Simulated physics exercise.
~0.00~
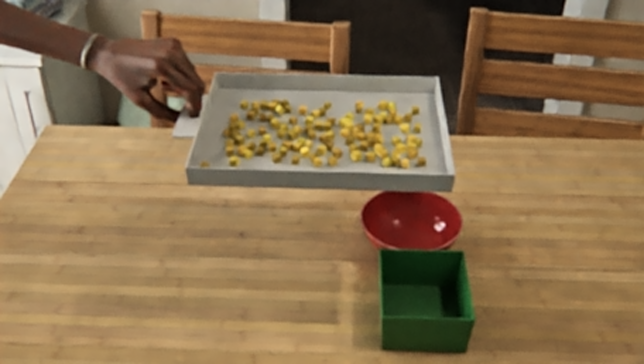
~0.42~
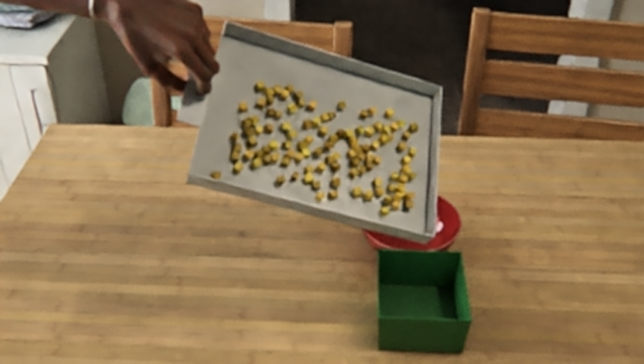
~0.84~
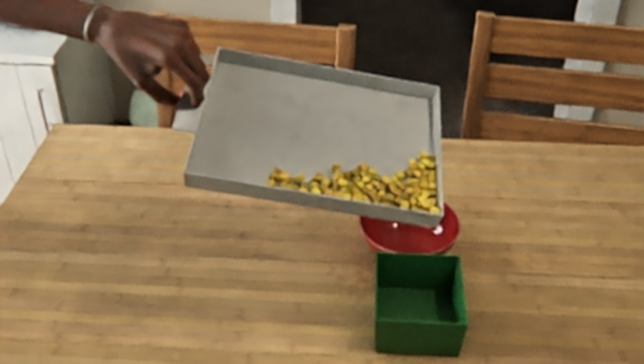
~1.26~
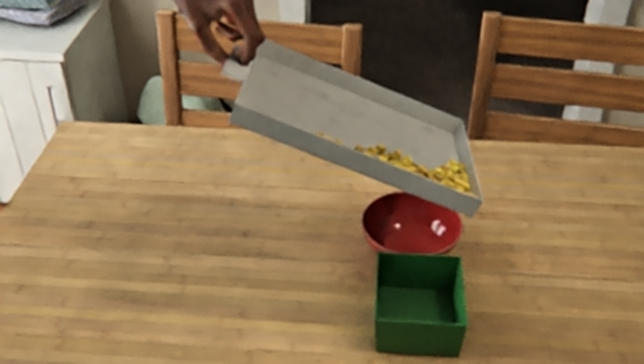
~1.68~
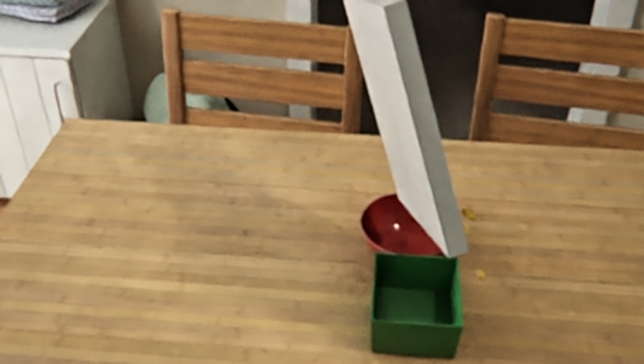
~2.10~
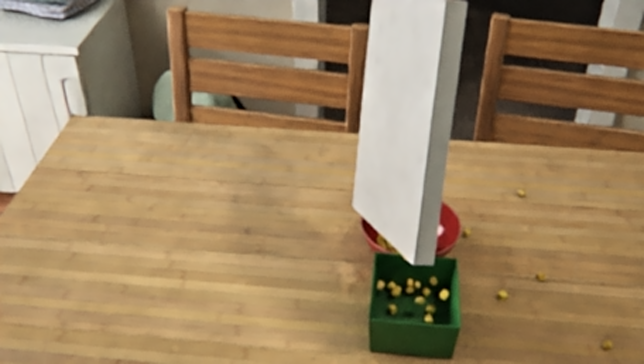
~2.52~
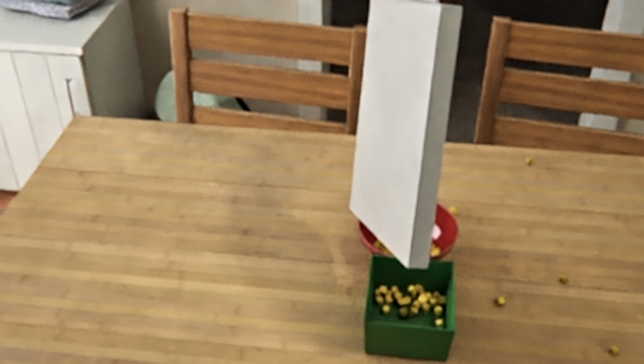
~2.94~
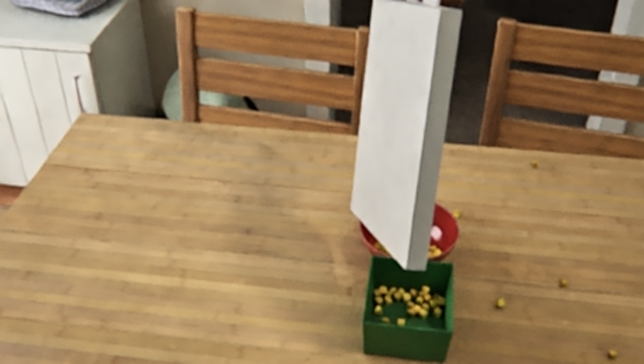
At a wooden table, a hand tips yellow pieces from a grey tray into two containers, spilling a few.
